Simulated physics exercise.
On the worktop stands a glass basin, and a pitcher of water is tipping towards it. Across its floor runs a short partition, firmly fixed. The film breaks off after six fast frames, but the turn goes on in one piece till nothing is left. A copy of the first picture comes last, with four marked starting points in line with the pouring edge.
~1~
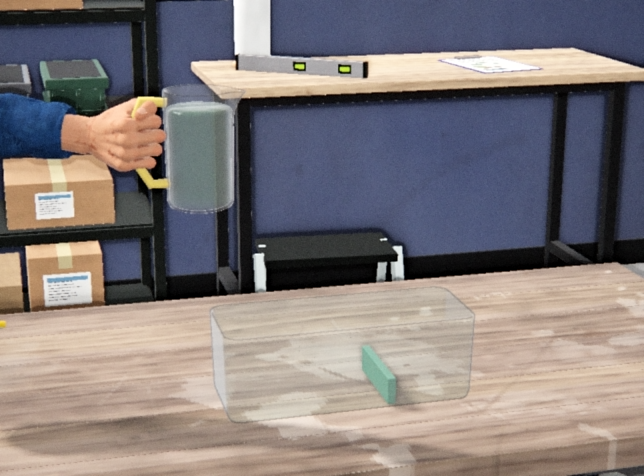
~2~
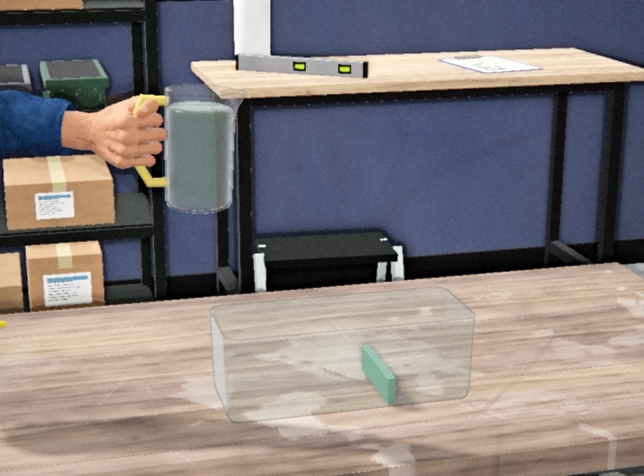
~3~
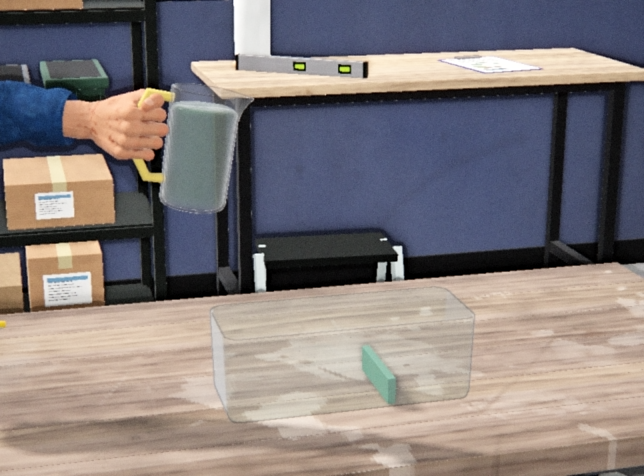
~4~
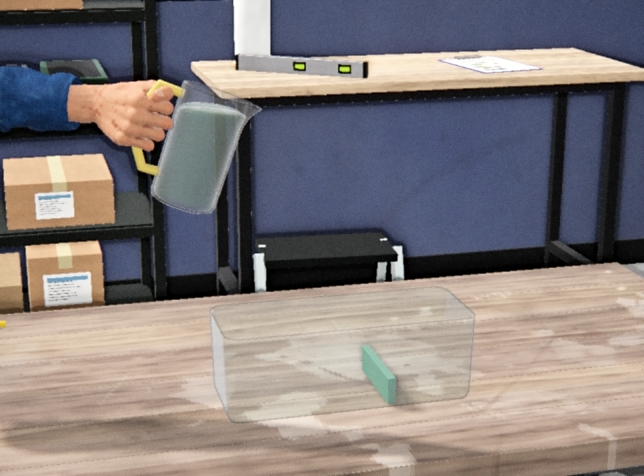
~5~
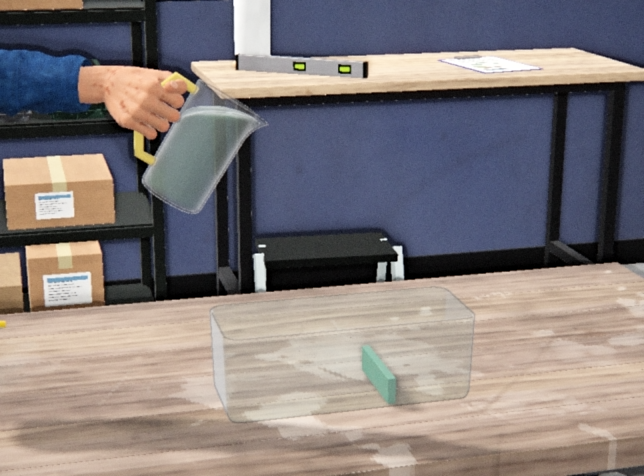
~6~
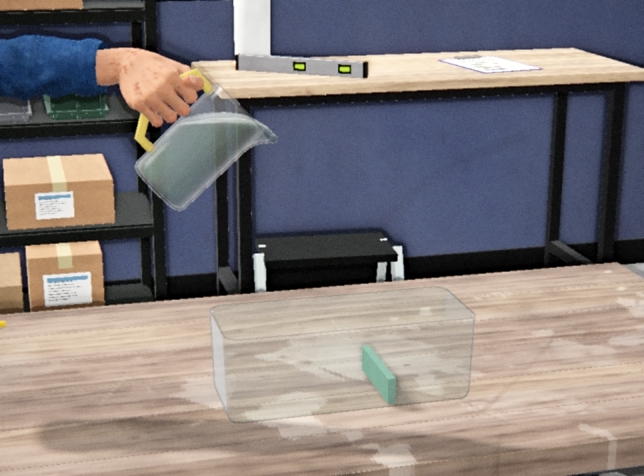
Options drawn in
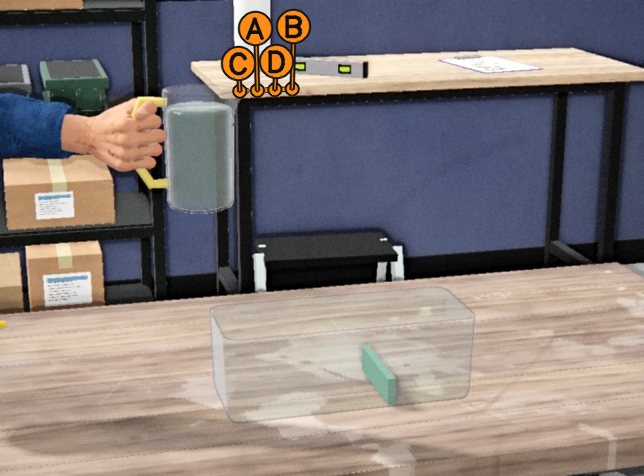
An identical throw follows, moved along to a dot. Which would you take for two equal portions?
B works best here.
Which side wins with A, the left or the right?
More ends on the left.
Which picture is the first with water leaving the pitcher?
In picture 6.
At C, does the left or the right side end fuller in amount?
More ends on the left.
In orange, A at (257, 90); B at (292, 88); C at (239, 91); D at (274, 89).
If A is chosen, about 85 % ends left of the wall and 9 % right of it; 6 % is lost outside.
If B is chosen, about 49 % ends left of the wall and 47 % right of it; 3 % is lost outside.
If C is chosen, about 82 % ends left of the wall and 14 % right of it; 4 % is lost outside.
If D is chosen, about 79 % ends left of the wall and 13 % right of it; 8 % is lost outside.
